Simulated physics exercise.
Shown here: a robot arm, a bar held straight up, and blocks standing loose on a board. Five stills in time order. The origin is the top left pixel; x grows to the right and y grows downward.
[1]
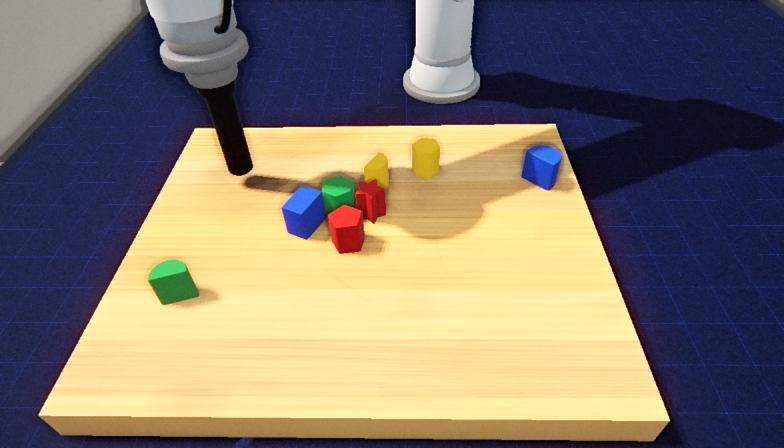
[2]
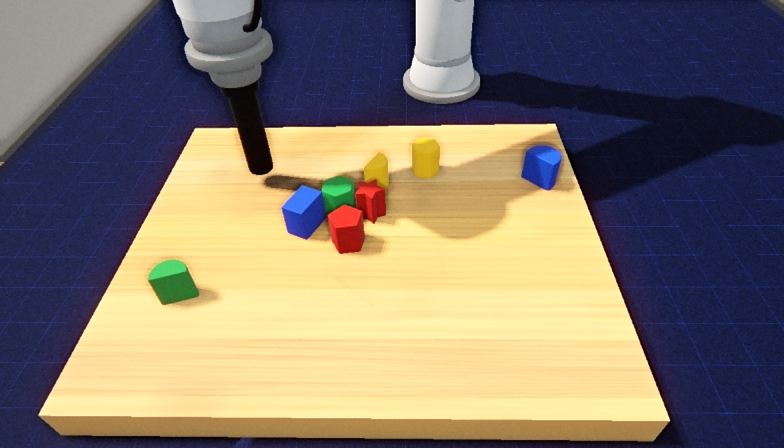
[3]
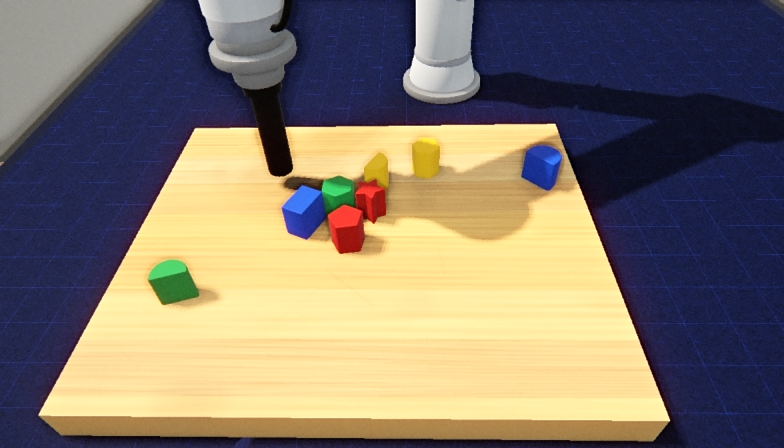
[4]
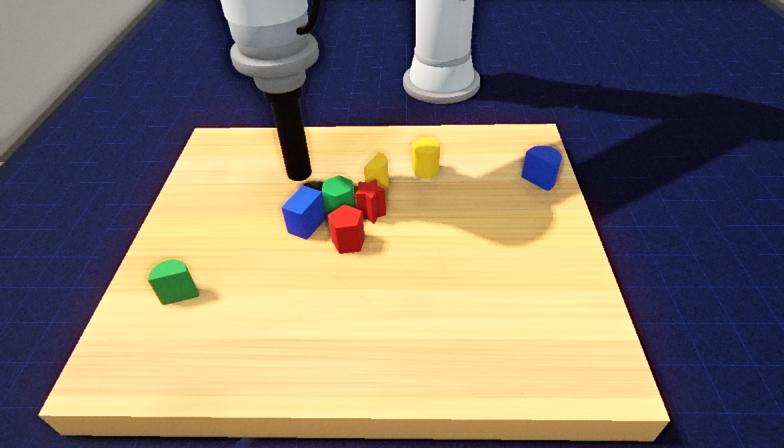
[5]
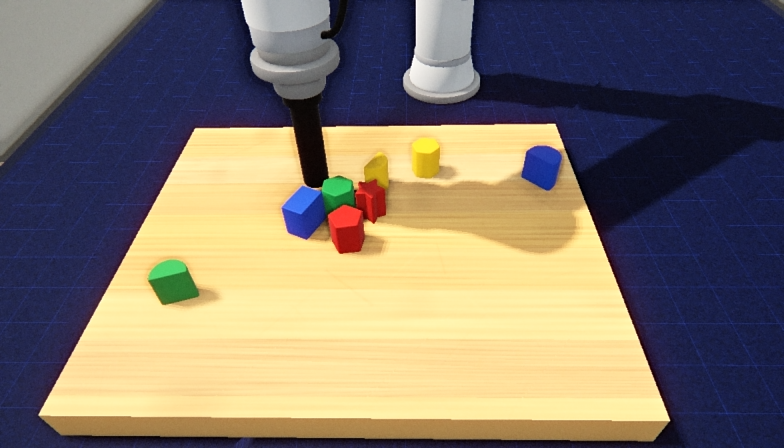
To begin with, a robot arm holds a dark upright bar over the back left of a wooden board scattered with colored blocks. The bar then slides right and slightly toward the viewer, ending just behind the clustered blue and green blocks, while all the blocks stay still.
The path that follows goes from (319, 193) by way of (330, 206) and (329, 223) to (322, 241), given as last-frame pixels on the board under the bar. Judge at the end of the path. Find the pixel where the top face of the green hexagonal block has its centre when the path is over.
Just about (353, 201).
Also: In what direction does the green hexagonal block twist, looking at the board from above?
Watching from overhead, you'd notice the green hexagonal block rotating counter-clockwise.
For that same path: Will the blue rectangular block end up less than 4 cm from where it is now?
Short answer: Yes.
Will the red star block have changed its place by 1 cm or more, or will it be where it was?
That block slides.
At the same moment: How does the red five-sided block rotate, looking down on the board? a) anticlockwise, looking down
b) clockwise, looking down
(b)
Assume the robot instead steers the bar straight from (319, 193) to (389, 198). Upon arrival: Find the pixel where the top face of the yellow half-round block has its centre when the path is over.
The middle of its upper face should be somewhere near (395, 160).
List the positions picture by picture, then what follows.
Bar's lower end at (241, 170); blue rectangular block at (302, 199); green hexagonal block at (337, 185); red five-sided block at (345, 216); red star block at (369, 187), in the first picture.
Bar at (262, 169); blocks still, in the second picture.
Bar at (282, 171); blocks still, in the third picture.
Bar at (300, 175); blocks still, in the fourth picture.
Bar at (317, 181); blue rectangular block at (302, 199); green hexagonal block at (337, 185); red five-sided block at (345, 216); red star block at (369, 187), in the fifth picture.
The first path, step by step. Halfway along, bar at (330, 203); blue rectangular block at (299, 202), turned 15° clockwise; green hexagonal block at (351, 197), turned 30° anticlockwise; red five-sided block at (347, 220), turned 15° clockwise; red star block at (377, 189), turned 30° anticlockwise.
At the end, bar at (320, 230); blue rectangular block at (283, 216), turned 75° clockwise; green hexagonal block at (353, 201), turned 50° anticlockwise; red five-sided block at (350, 224), turned 30° clockwise; red star block at (378, 189), turned 35° anticlockwise.
